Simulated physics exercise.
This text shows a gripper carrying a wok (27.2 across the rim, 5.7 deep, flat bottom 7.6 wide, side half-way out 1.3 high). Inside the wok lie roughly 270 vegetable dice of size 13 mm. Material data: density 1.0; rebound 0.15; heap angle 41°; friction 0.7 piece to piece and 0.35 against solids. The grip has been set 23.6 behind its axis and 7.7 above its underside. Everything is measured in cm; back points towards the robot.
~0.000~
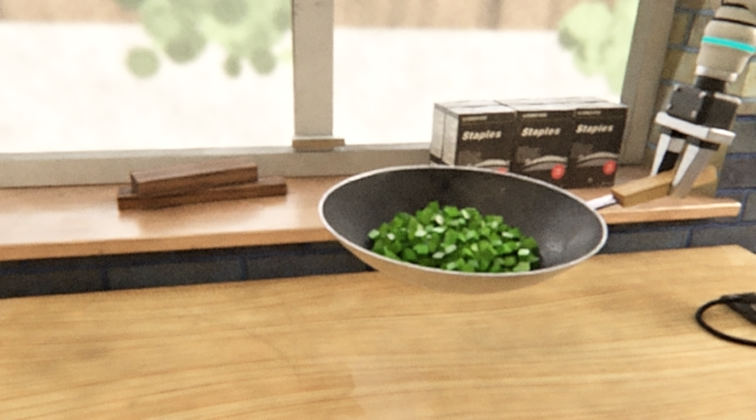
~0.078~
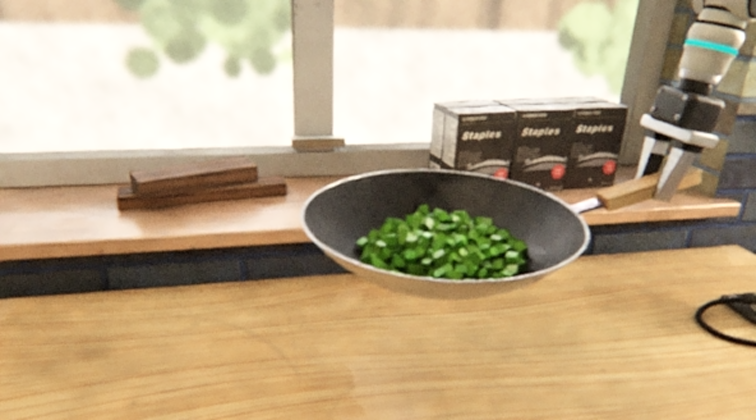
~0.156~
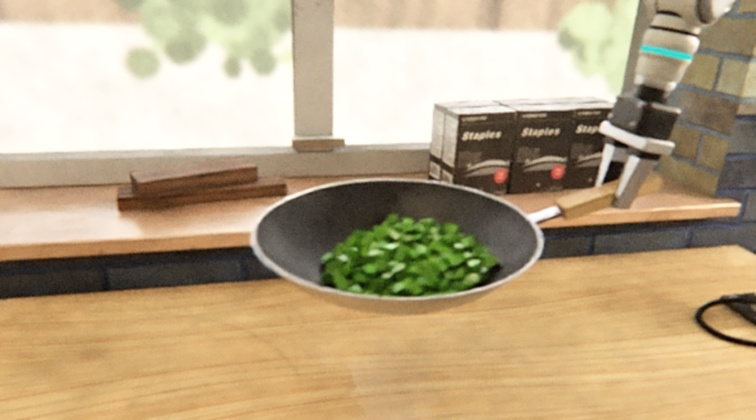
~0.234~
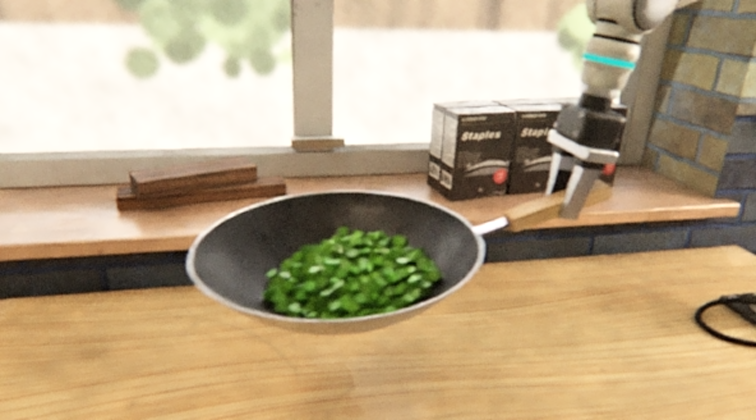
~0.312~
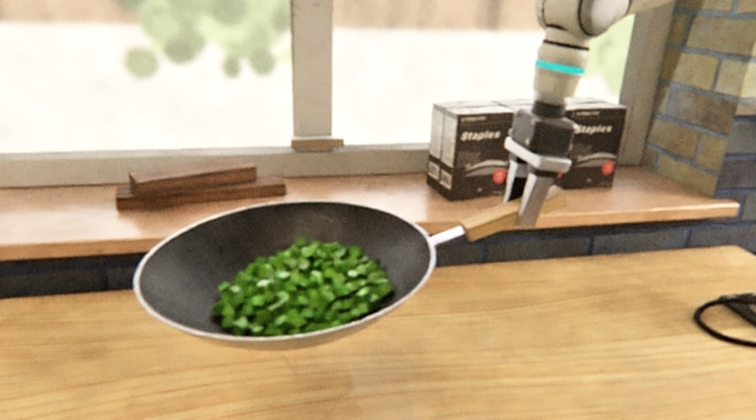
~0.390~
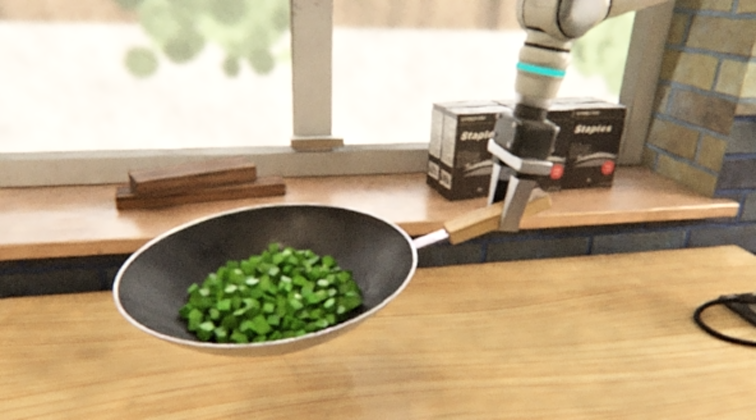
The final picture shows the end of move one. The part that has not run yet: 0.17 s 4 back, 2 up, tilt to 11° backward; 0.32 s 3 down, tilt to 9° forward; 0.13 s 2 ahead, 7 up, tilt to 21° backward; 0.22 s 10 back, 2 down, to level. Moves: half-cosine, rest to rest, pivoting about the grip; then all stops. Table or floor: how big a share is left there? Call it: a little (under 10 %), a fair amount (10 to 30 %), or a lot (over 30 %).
A lot.
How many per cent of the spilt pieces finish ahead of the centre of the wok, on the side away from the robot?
Of the spill: Approx. 100 %.
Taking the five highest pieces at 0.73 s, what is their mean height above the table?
24 cm.
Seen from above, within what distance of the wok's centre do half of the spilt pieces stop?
It works out to near 34 cm.
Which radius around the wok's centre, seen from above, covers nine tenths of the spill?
I'd estimate close to 45 centimetres.
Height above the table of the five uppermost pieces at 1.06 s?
About 53 cm.
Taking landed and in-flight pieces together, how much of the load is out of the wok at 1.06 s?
Running total: Approx. 70 %.
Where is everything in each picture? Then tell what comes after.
The first picture shows the wok middle at (457, 237), level; upper third of the load around (460, 238), from x 375 to 530, top at y 210; 269 in the wok.
The second picture shows the wok middle at (440, 242), level; upper third of the load around (451, 241), from x 365 to 520, top at y 210.
The third picture shows the wok middle at (395, 254), tilted 1° forward; upper third of the load around (423, 253), from x 330 to 490, top at y 220.
The fourth picture shows the wok middle at (339, 269), tilted 3° forward; upper third of the load around (375, 267), from x 270 to 435, top at y 235.
The fifth picture shows the wok middle at (292, 282), tilted 4° forward; upper third of the load around (327, 279), from x 220 to 385, top at y 245.
The sixth picture shows the wok middle at (274, 287), tilted 4° forward; upper third of the load around (285, 287), from x 185 to 355, top at y 250; 269 in the wok.
After 0.73 s, level, highest piece 25 above the table; 269 in the wok.
After 1.06 s, tilted 18° backward, highest piece 54 above the table; 76 in the wok, 193 in flight or on a rim.
After 1.43 s, level, highest piece 50 above the table; 11 on the table or floor, 258 in flight or on a rim.
After 2.48 s, level, highest piece 2 above the table; 269 on the table or floor.
In the end, 269 on the table or floor. That is 100 % on the table or floor.
